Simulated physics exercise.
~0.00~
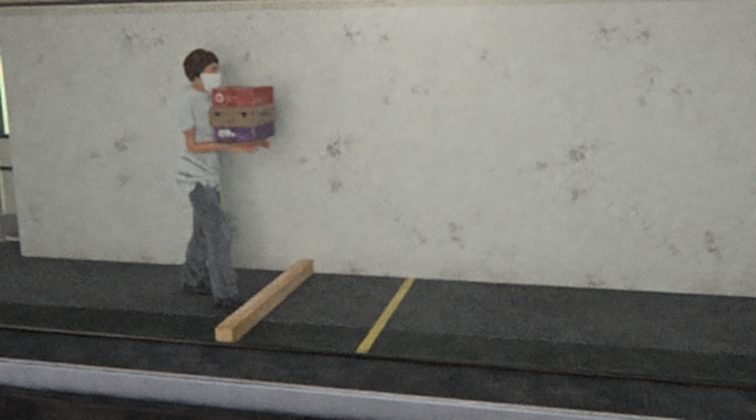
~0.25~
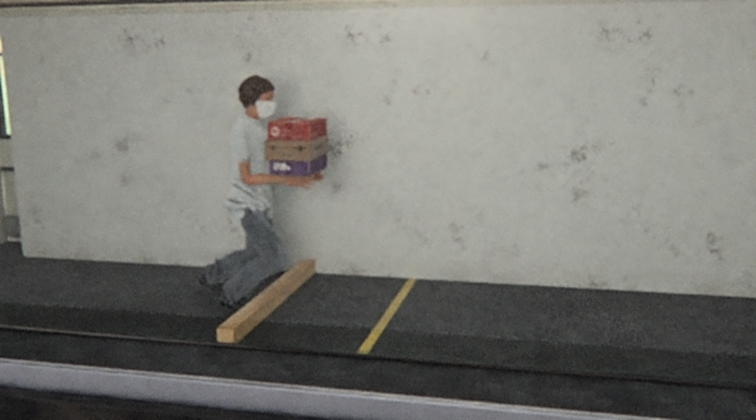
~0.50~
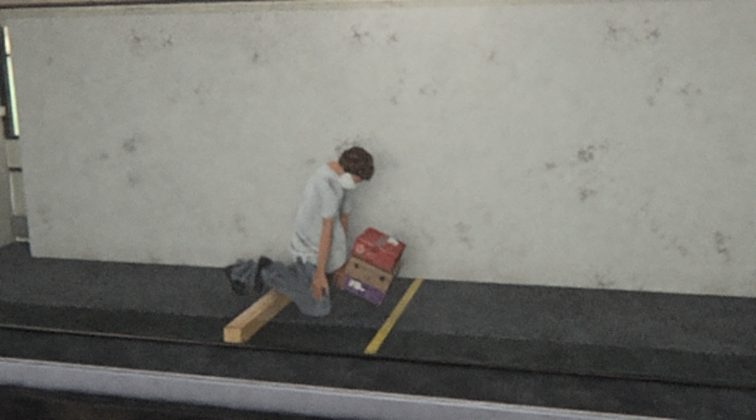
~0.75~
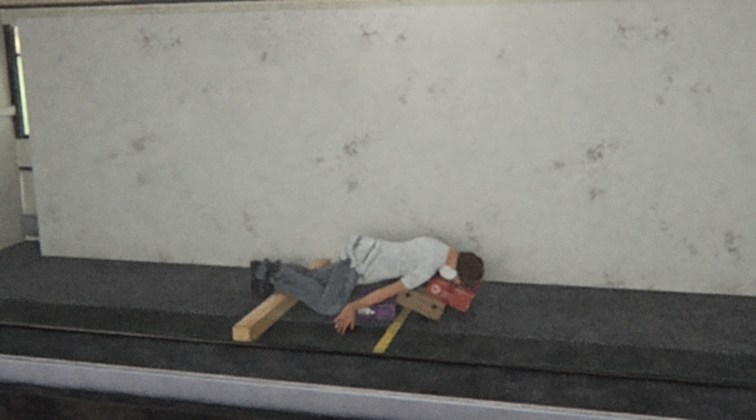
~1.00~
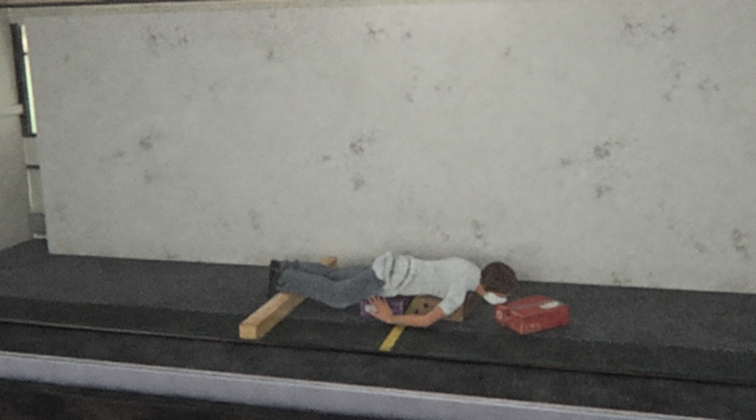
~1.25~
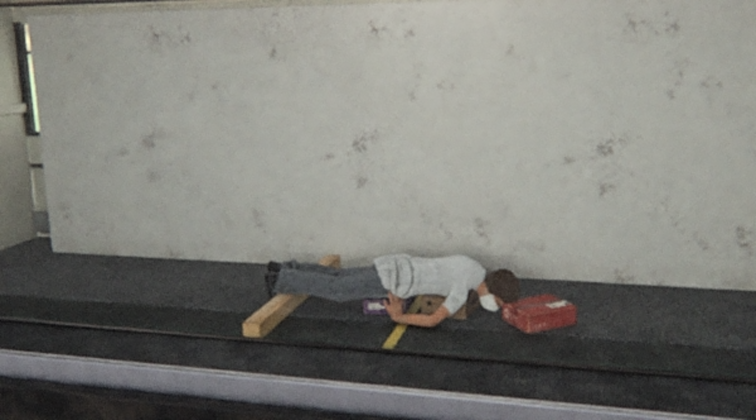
Masked person carrying three stacked boxes pitching forward over a floor rail, ending face down, purple box short of the yellow line.
